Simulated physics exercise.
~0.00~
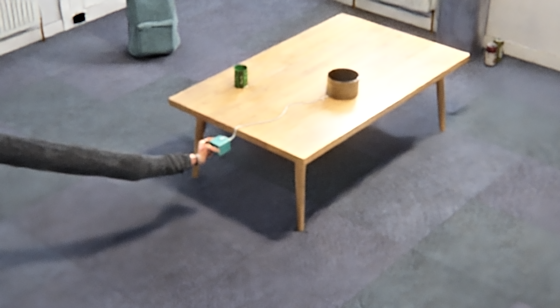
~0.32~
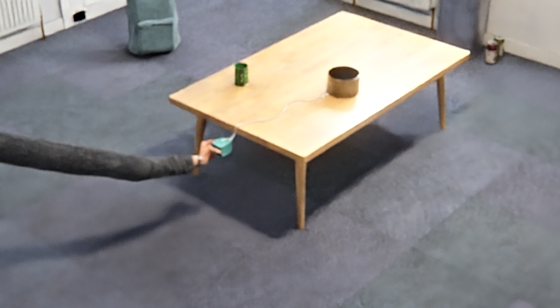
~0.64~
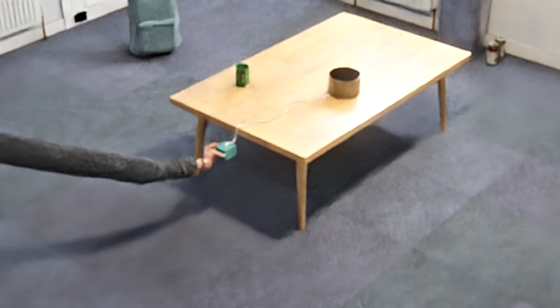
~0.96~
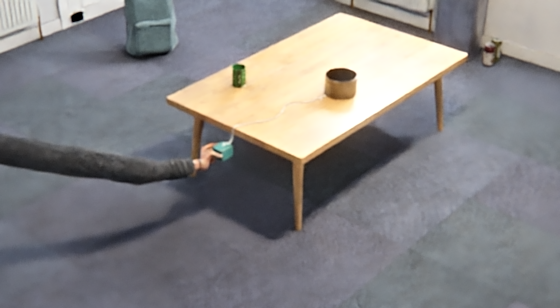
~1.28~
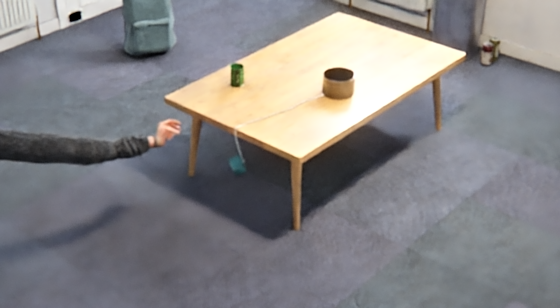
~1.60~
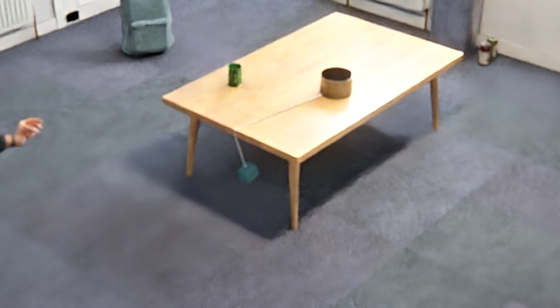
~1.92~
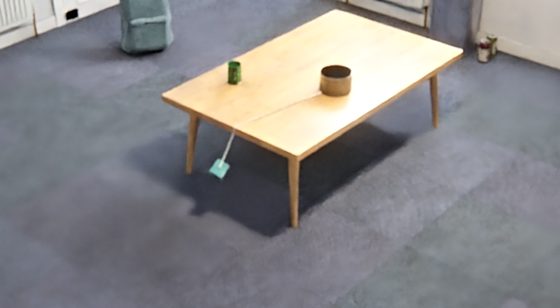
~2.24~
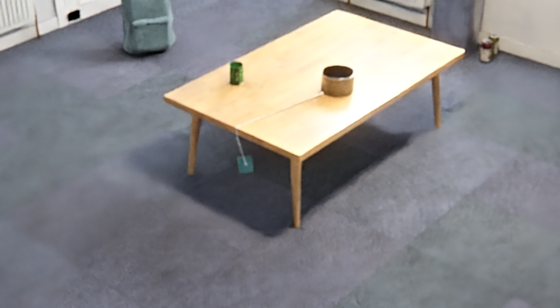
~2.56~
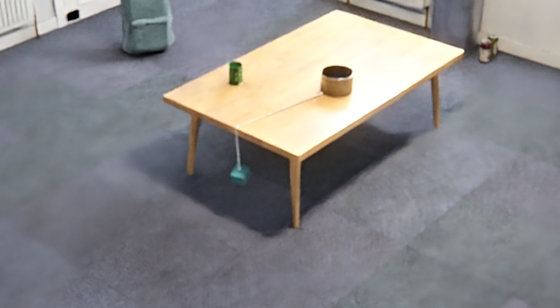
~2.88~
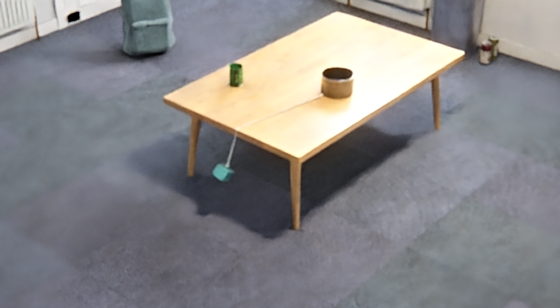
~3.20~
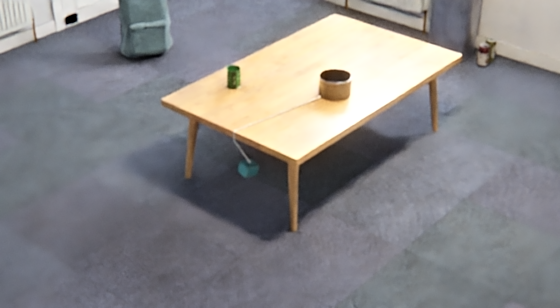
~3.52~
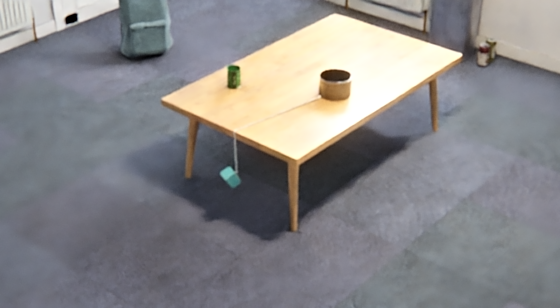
A pale wooden table stands on a grey-blue carpet, seen from above at a slight angle, with a small green cup near its left corner and a round brownish pot nearer the middle. A teal bag sits against the wall behind. From the left, a dark-sleeved arm holds a small turquoise block on a pale string beside the table's near edge. The fingers let go, and the hand draws back out of view. The block drops a little and swings left and right beneath the edge, turning as it goes. It ends dangling above the floor, while cup and pot stay put.
